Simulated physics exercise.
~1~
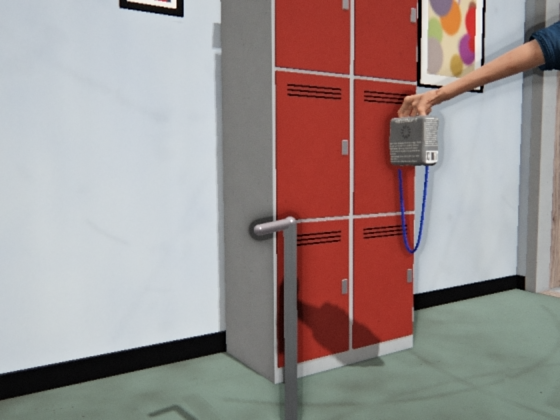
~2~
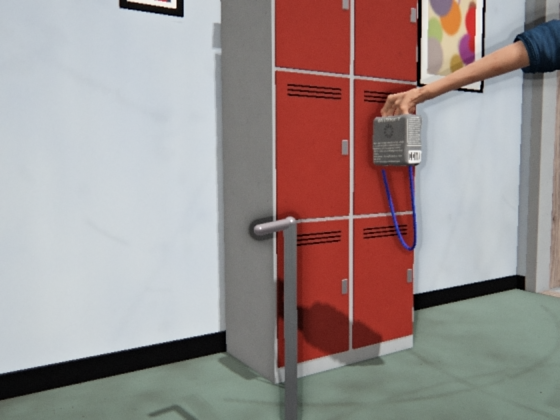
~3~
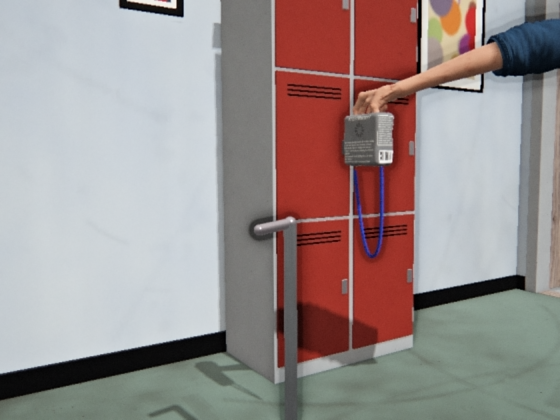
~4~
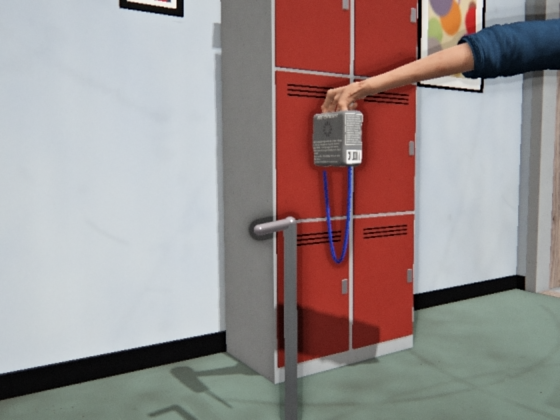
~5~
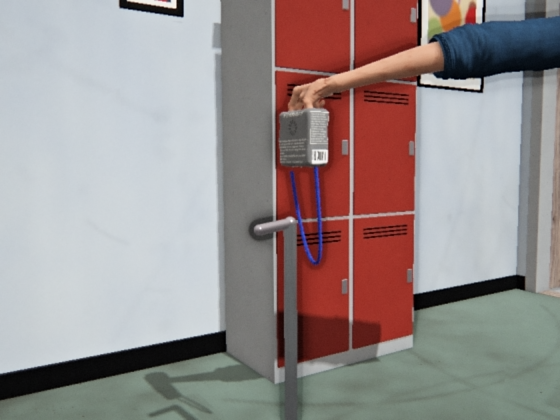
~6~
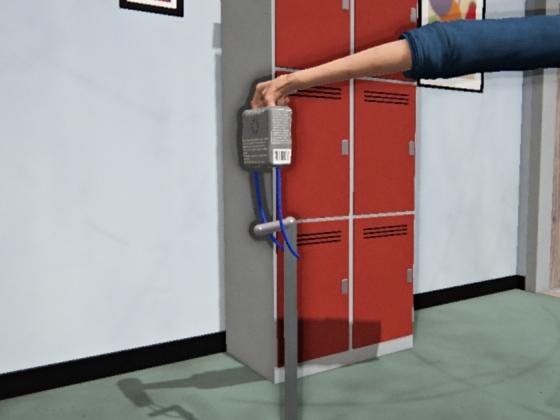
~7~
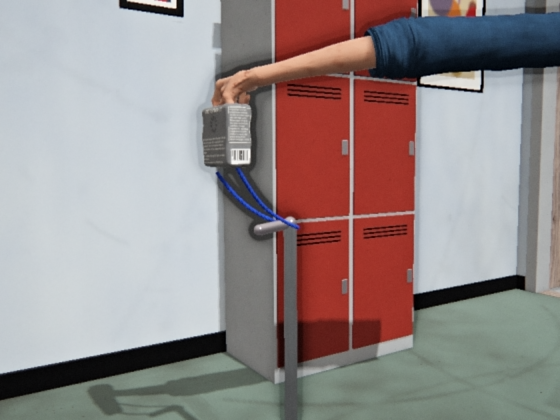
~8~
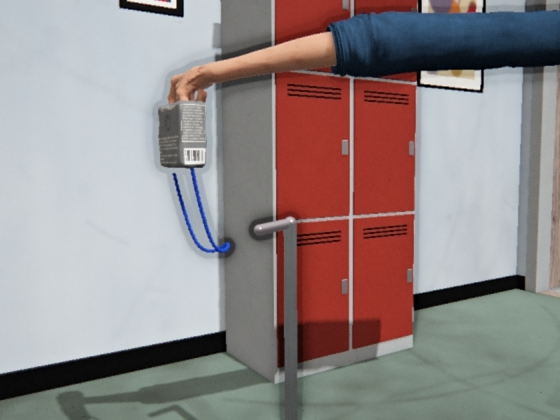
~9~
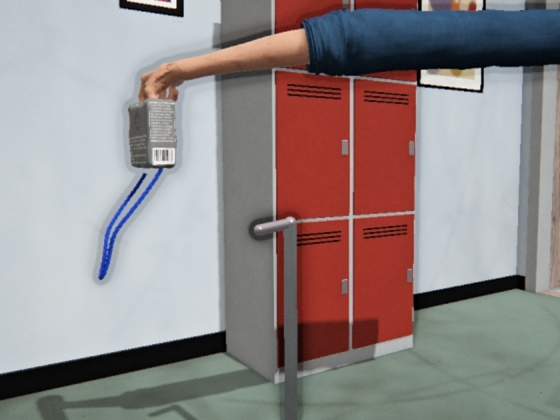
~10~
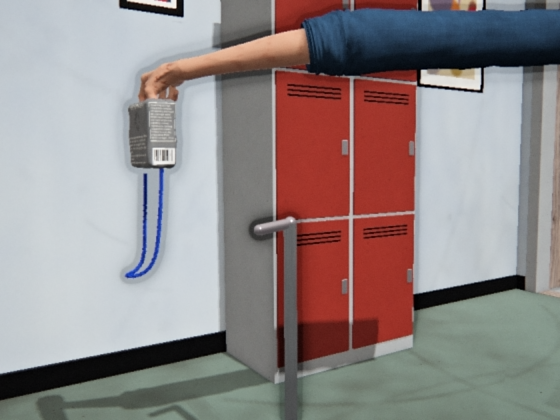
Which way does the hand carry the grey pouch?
The hand carries the grey pouch to the left, across the front of the red lockers and past the post.
